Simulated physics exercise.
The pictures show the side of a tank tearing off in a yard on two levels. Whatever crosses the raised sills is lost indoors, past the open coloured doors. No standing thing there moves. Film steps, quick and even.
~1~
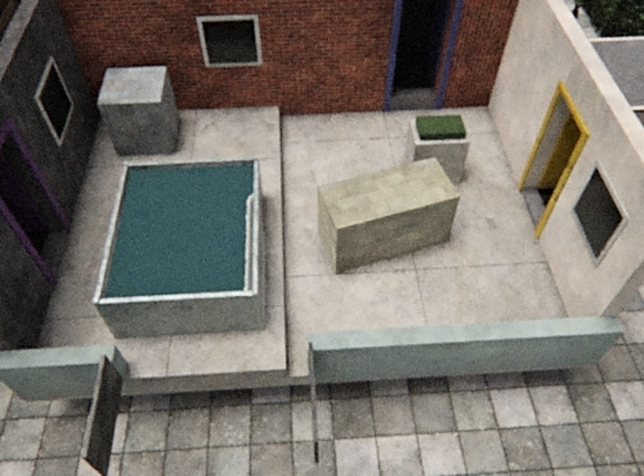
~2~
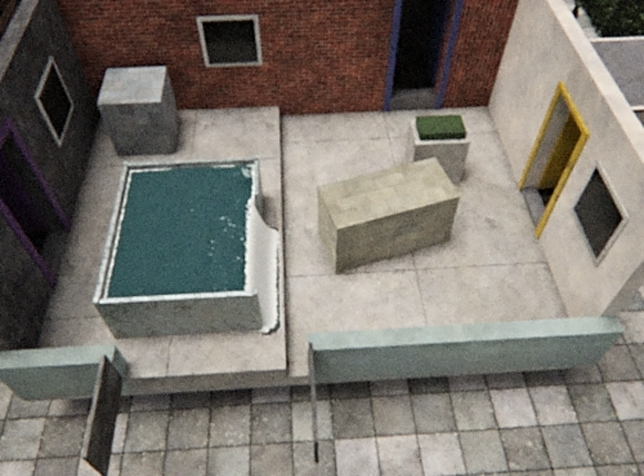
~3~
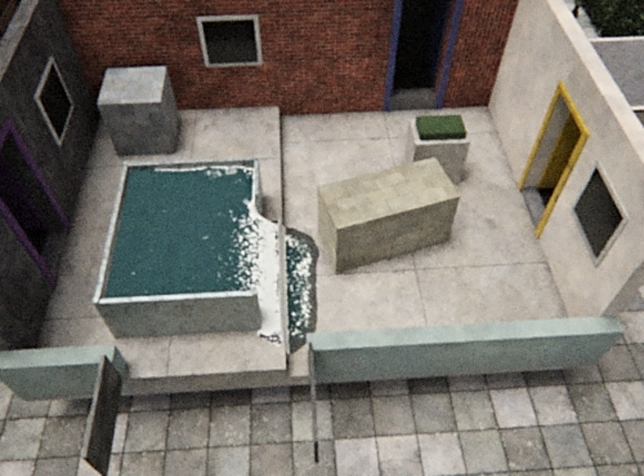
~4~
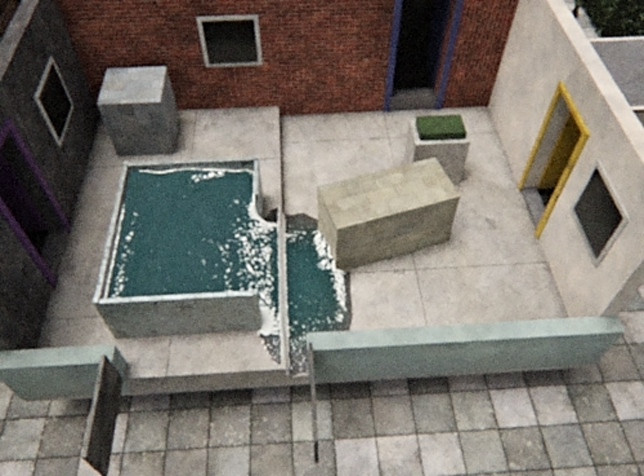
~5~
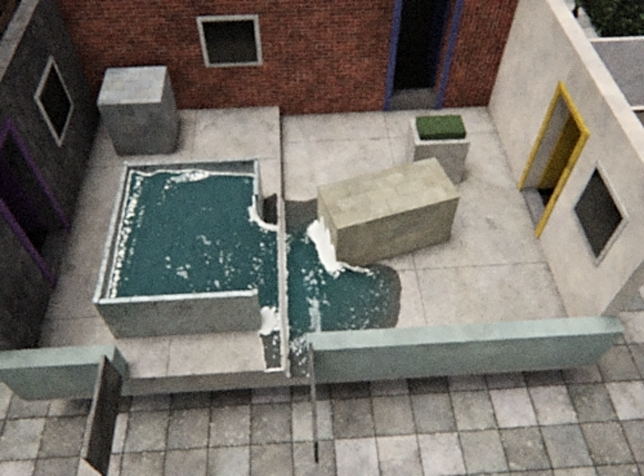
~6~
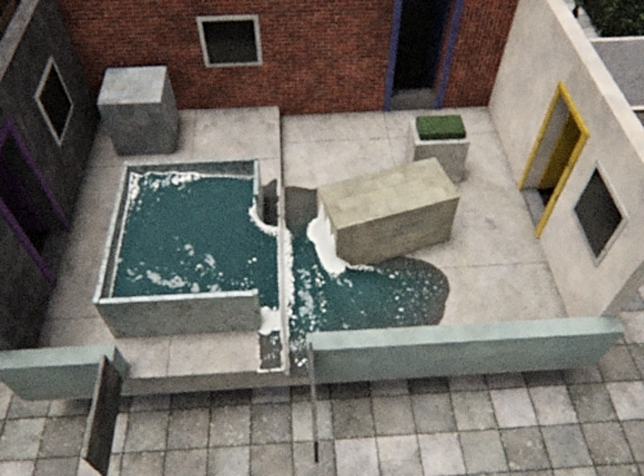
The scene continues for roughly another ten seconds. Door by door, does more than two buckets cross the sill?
As I see it, the blue door will get two buckets at most, the yellow door will get more than two buckets, the purple door will get two buckets at most.
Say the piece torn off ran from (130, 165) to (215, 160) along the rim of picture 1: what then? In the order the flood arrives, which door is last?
The door marked yellow, I'd guess.
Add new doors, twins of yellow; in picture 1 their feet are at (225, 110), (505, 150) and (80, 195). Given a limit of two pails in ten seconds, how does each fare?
Result per door - within the limit; past the limit; within the limit.
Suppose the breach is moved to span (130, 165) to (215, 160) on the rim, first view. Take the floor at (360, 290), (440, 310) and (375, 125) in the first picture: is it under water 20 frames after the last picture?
In turn: Untouched, untouched, swamped.
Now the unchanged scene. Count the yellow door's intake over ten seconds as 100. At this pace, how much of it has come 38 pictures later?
Share by then: About 55 in a hundred.
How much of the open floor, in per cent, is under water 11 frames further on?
Around 45 percent, give or take.
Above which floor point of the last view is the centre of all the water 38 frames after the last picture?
My pick is pixel (376, 216).
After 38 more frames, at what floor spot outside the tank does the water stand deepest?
Near (319, 201).
A moment on, water covers 35 % of the floor; the blue door not reached, the yellow door not reached, the purple door not reached.
Next, water covers 45 % of the floor; the blue door wet at the sill, nothing in, the yellow door wet at the sill, nothing in, the purple door not reached.
Then, water covers 60 % of the floor; the blue door wet at the sill, nothing in, the yellow door over two buckets in, the purple door not reached.
Later, water covers 65 % of the floor; the blue door under two buckets in, the yellow door over two buckets in, the purple door not reached.
In the end, water covers 65 % of the floor; the blue door under two buckets in, the yellow door far over two buckets in, the purple door not reached.
